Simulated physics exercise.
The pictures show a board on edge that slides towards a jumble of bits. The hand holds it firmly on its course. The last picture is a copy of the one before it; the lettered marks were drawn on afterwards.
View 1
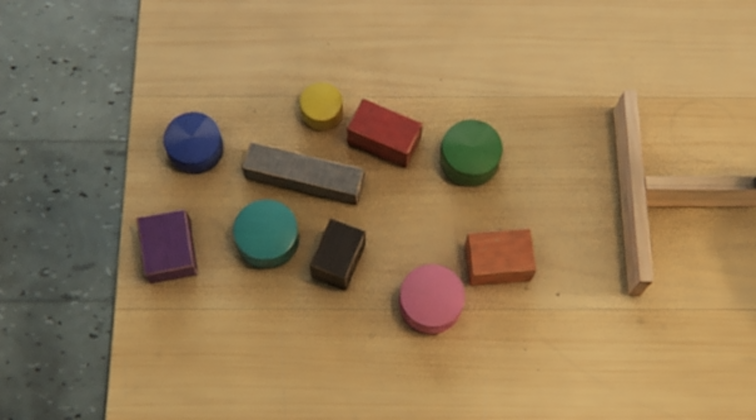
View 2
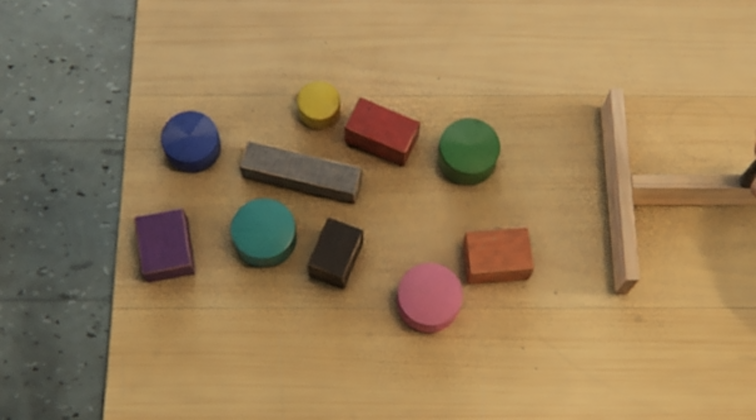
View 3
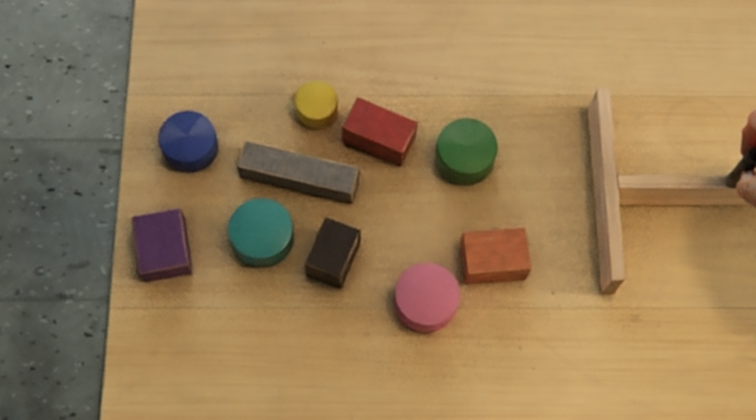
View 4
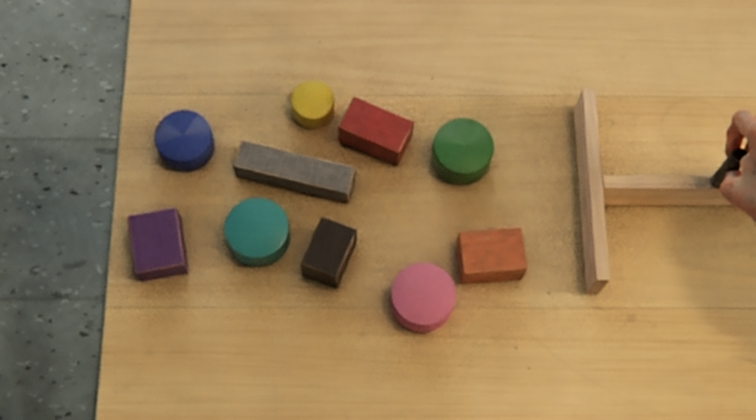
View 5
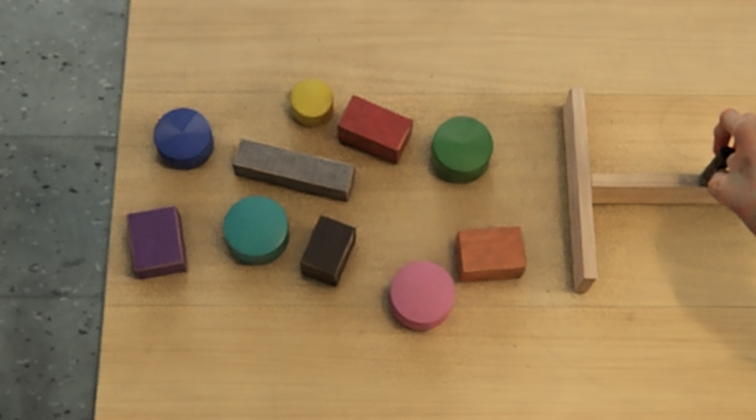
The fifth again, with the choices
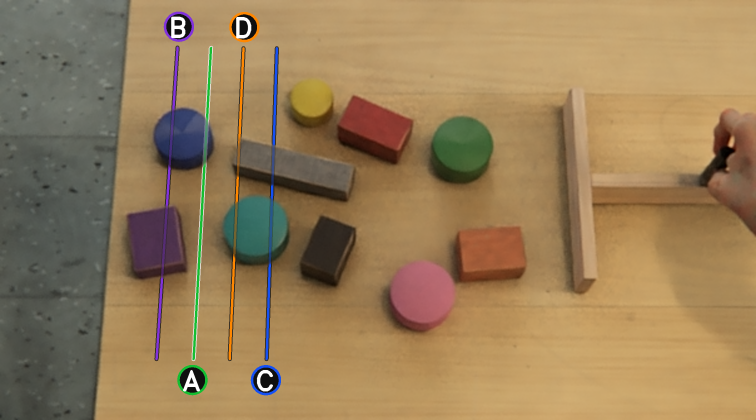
A pale wooden tabletop is seen from above, with a strip of speckled grey floor along the left side. Round and rectangular pieces in blue, purple, yellow, teal, grey, black, red, green, pink and orange lie scattered across the left and middle, with a T-shaped wooden pusher at right. A hand comes into view gripping its handle as the pusher slides slowly left, while the view drifts very slightly and the pieces lie still.
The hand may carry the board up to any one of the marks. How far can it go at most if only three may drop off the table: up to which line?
At A, and not beyond.
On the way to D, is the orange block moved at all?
By then, yes.
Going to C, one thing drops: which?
The purple block.
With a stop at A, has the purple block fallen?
Yes.
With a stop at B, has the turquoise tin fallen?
By then, yes.
On the marked copy, A at (203, 196); B at (168, 195); C at (272, 196); D at (237, 196).
With A. Early on, board (448, 179); yellow tin (304, 99); pink tin (411, 302).
Further on, board (311, 178); purple block (114, 249); blue tin (156, 124).
At the end, board (203, 178); purple block over the edge; blue tin over the edge; three fallen.
As for the rest, B drops five; C is within the limit but short; D is within the limit but short.
